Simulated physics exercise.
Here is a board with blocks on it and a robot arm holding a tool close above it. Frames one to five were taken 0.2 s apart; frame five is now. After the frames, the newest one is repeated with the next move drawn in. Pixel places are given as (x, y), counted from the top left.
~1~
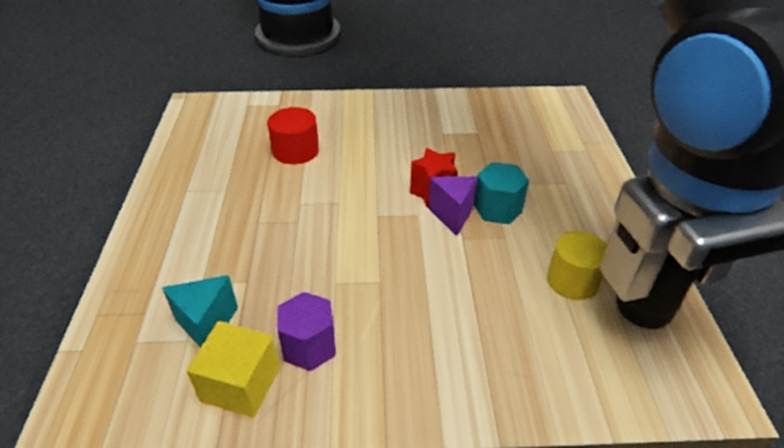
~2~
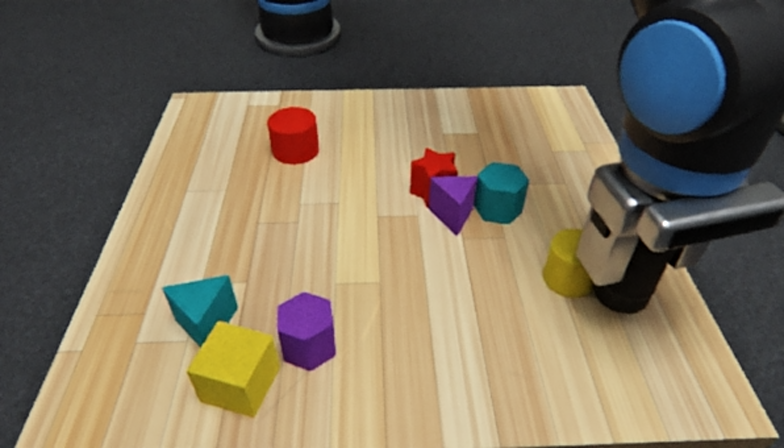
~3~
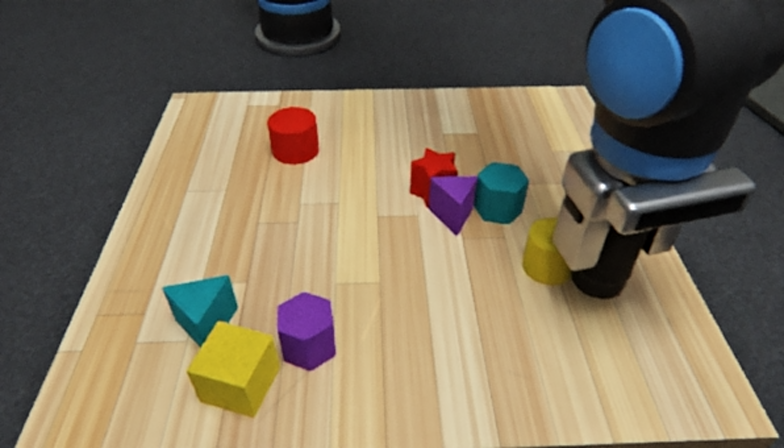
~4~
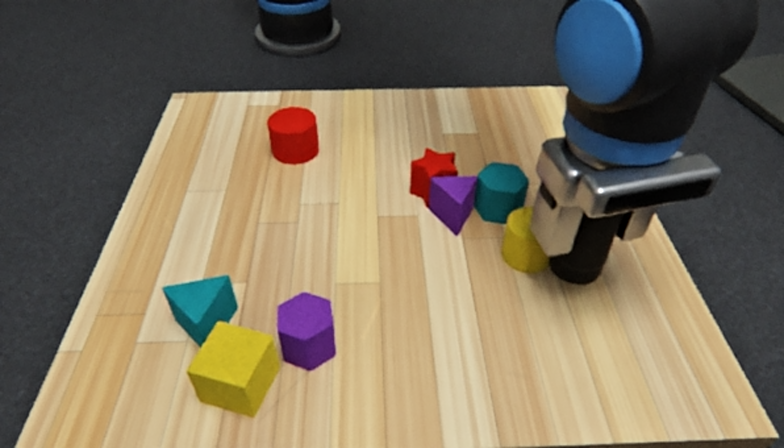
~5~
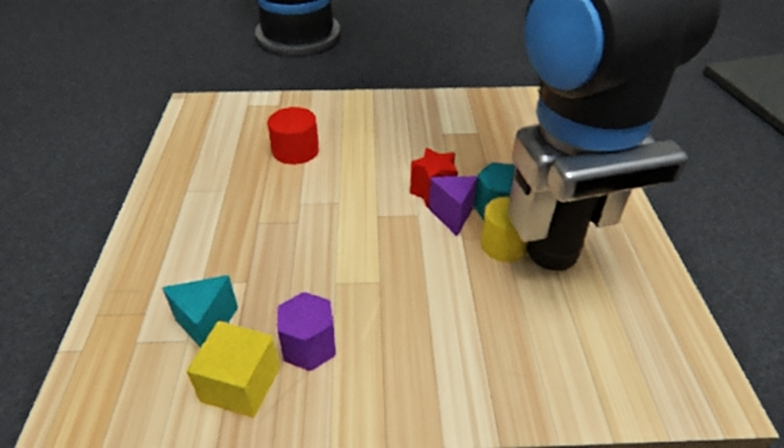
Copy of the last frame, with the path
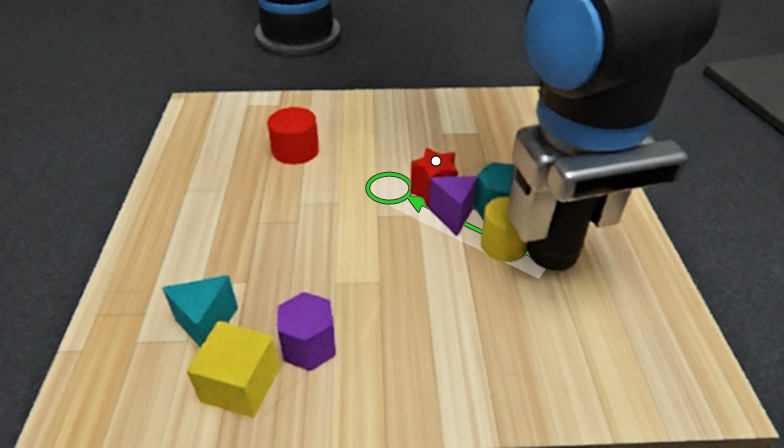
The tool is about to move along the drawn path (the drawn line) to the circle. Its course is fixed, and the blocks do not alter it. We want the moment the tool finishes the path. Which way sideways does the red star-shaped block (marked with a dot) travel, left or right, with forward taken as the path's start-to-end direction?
It's set to shift right.
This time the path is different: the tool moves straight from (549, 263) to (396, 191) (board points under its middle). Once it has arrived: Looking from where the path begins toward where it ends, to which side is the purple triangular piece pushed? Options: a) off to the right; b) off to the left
b (off to the left)
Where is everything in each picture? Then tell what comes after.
Tool tip at (644, 308); block tops, red round block at (292, 119); red star-shaped block at (436, 161); purple triangular piece at (456, 185); turquoise hexagon at (504, 176); yellow round block at (583, 248), in the first picture.
Tool at (620, 294); yellow round block partly hidden, in the second picture.
Tool at (597, 280); yellow round block partly hidden, in the third picture.
Tool at (574, 267); yellow round block partly hidden, in the fourth picture.
Tool at (552, 254); red round block at (292, 119); red star-shaped block at (436, 161); purple triangular piece at (456, 185); turquoise hexagon at (504, 176); yellow round block partly hidden, in the fifth picture.
Path on the board, in a line from (549, 263) to (389, 188); the dot is on the red star-shaped block.
What follows on the original path. One third of the way, tool at (492, 226); red star-shaped block at (432, 157), turned 35° clockwise; purple triangular piece at (417, 177), turned 15° clockwise; turquoise hexagon at (502, 174); yellow round block at (449, 192).
Two thirds of the way, tool at (437, 200); red star-shaped block at (426, 150), turned 55° clockwise; purple triangular piece at (358, 164); turquoise hexagon at (501, 171), turned 20° clockwise; yellow round block at (392, 174).
At the end, tool at (389, 178); red round block in place; red star-shaped block at (413, 138), turned 130° clockwise; purple triangular piece at (306, 160), turned 15° anticlockwise; turquoise hexagon at (501, 171), turned 20° clockwise; yellow round block at (344, 159).
